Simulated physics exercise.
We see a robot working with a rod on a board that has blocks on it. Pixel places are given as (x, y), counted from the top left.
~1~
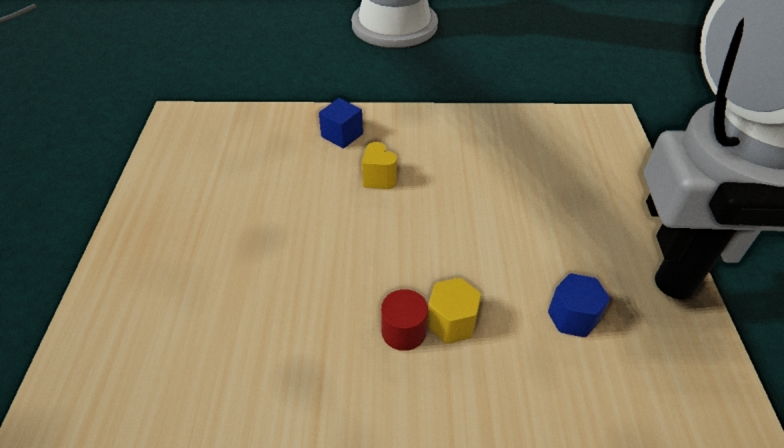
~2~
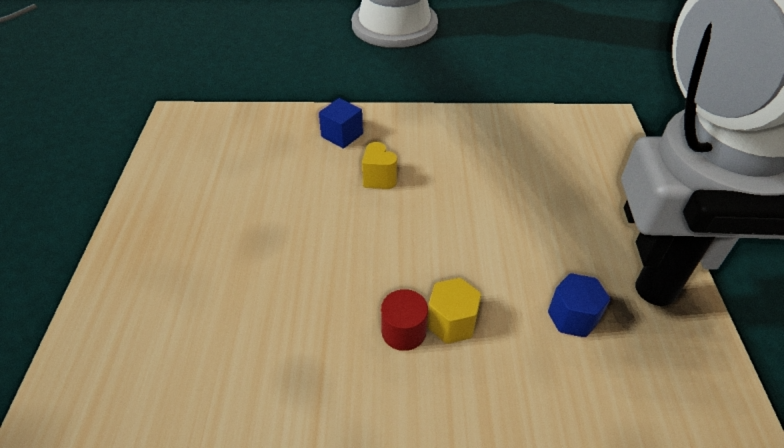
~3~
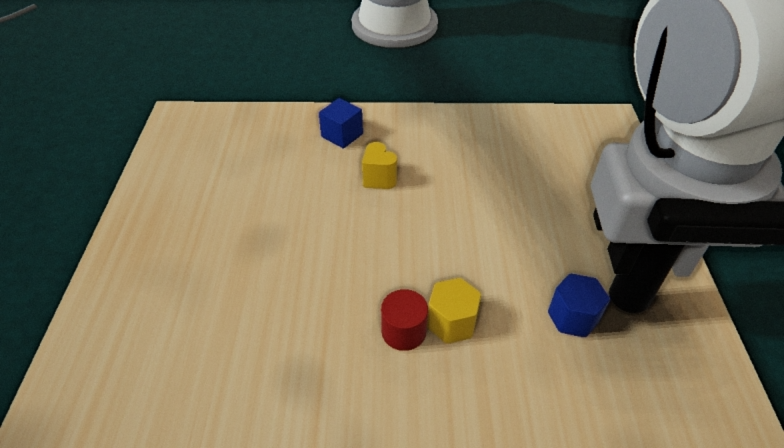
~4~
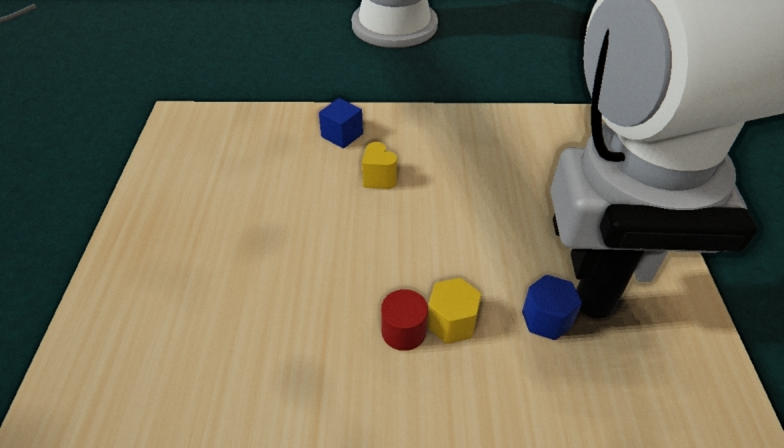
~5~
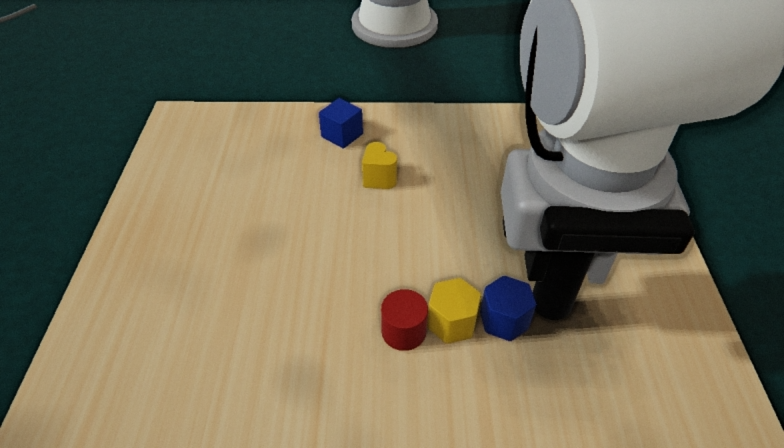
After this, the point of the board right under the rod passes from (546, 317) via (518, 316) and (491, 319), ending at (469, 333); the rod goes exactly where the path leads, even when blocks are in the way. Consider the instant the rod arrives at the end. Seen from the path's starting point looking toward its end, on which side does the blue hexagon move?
It will end up to the right.
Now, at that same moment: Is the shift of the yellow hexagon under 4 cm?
That would be a no.
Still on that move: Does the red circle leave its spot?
I'd say yes.
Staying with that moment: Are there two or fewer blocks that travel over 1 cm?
I'd say no.
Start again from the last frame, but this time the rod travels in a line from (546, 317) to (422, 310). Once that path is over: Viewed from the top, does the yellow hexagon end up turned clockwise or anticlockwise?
It turns counter-clockwise.
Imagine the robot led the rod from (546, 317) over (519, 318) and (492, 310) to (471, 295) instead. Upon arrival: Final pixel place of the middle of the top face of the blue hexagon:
Pixel (434, 278).
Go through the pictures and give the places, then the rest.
In the first picture, rod tip at (675, 284); block tops, red circle at (405, 308); yellow hexagon at (455, 298); blue hexagon at (583, 293).
In the second picture, rod at (655, 290); blocks unchanged.
In the third picture, rod at (629, 297); blocks unchanged.
In the fourth picture, rod at (594, 302); blue hexagon at (555, 295).
In the fifth picture, rod at (551, 304); red circle at (405, 308); yellow hexagon at (455, 298); blue hexagon at (510, 296).
What follows on the original path. Halfway along, rod at (507, 303); red circle at (372, 314); yellow hexagon at (416, 298), turned 35° anticlockwise; blue hexagon at (465, 290), turned 15° clockwise.
At the end, rod at (472, 320); red circle at (354, 320); yellow hexagon at (390, 293), turned 65° anticlockwise; blue hexagon at (439, 285), turned 50° clockwise.
